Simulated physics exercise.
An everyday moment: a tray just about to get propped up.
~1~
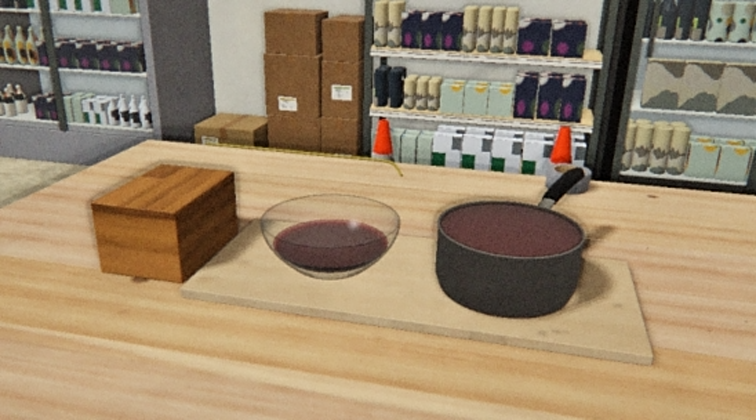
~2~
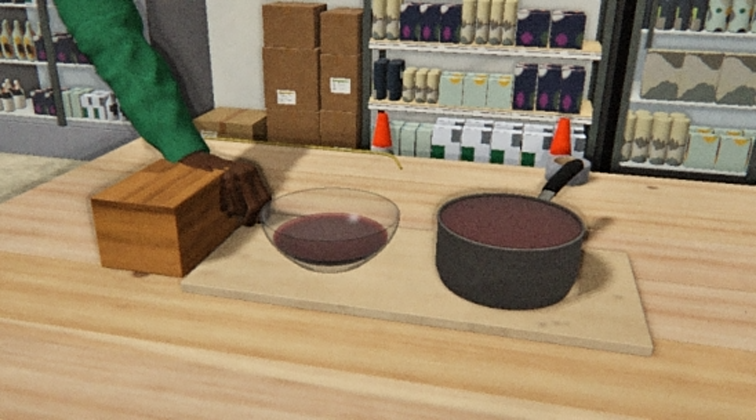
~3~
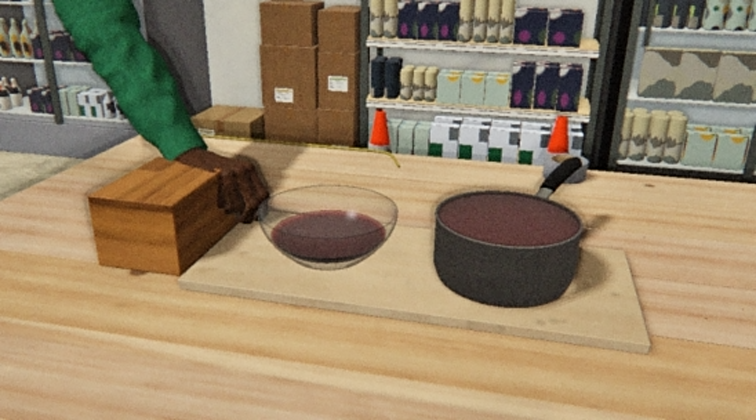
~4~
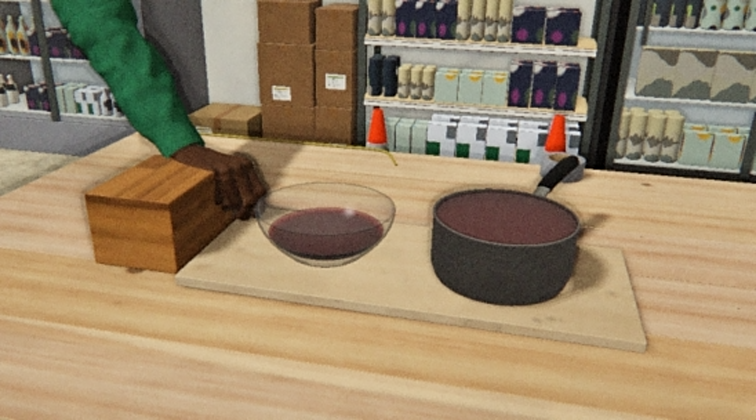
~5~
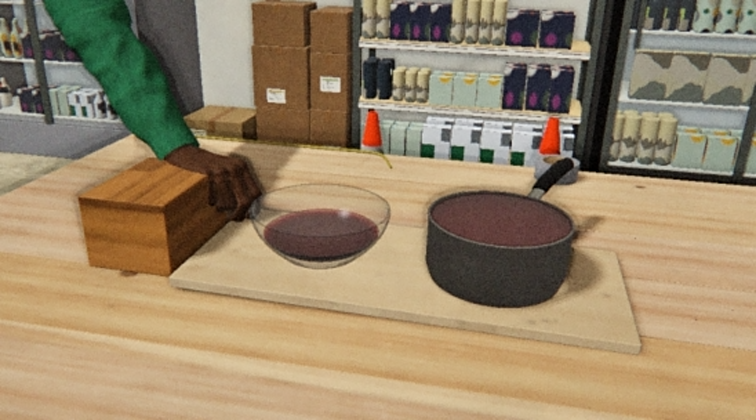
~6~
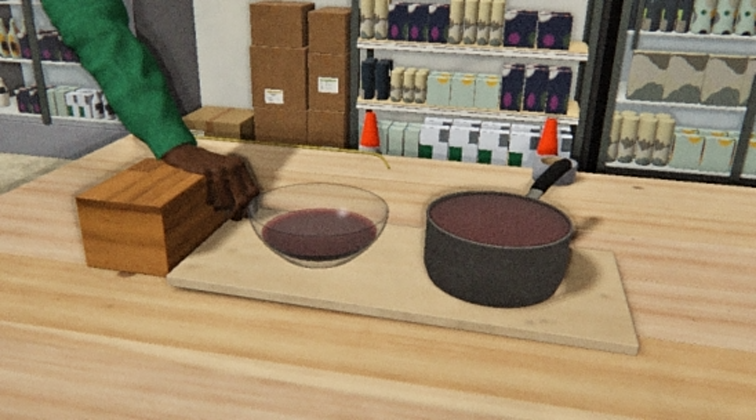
In a shop with stocked shelves, stacked brown boxes and orange cones behind, a pale wooden counter is seen from slightly above. A brown wooden block sits at left beside a beige tray holding a clear glass bowl of dark red liquid and, at right, a dark saucepan of similar liquid. A green-sleeved arm reaches in, its hand grips the tray's left end and raises it barely, while the view drifts slightly.
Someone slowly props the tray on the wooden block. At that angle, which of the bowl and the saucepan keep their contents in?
One by one: Bowl: Does not brim over; saucepan: Brims over.
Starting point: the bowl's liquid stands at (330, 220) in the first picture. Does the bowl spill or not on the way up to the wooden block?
Then, put simply, some gets out.
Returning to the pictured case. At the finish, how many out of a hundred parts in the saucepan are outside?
Roughly 18 percent of it.
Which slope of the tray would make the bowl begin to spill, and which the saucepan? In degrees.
Slopes: Near 25° then near 4°.
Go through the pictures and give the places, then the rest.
The tray lies flat; bowl (331, 239) about a third full; saucepan (507, 255) nearly full; wooden block (136, 244), in the first frame.
A hand takes the end of the tray; bowl about a third full, surface at (331, 235); saucepan nearly full, surface at (509, 222), in the second frame.
The end is rising; bowl (328, 229) about a third full; saucepan (505, 245) nearly full, in the third frame.
The end has come up a little; bowl about a third full, surface at (326, 230); saucepan nearly full, surface at (505, 218); wooden block (131, 235), in the fourth frame.
Slope near 1°; bowl (321, 228) about a third full; saucepan (497, 244) nearly full, in the fifth frame.
The tray slopes by about 1°; bowl about a third full, surface at (319, 231); saucepan nearly full, surface at (498, 220); wooden block (122, 238), in the sixth frame.
Shortly, the tray slopes by about 6°; bowl, none is lost; saucepan, it has lost some.
Then, the tray slopes by about 13°; bowl, none is lost; saucepan, it has lost some.
At the finish, the tray slopes by about 11°, resting on the wooden block; bowl, none is lost; saucepan, it has lost some.
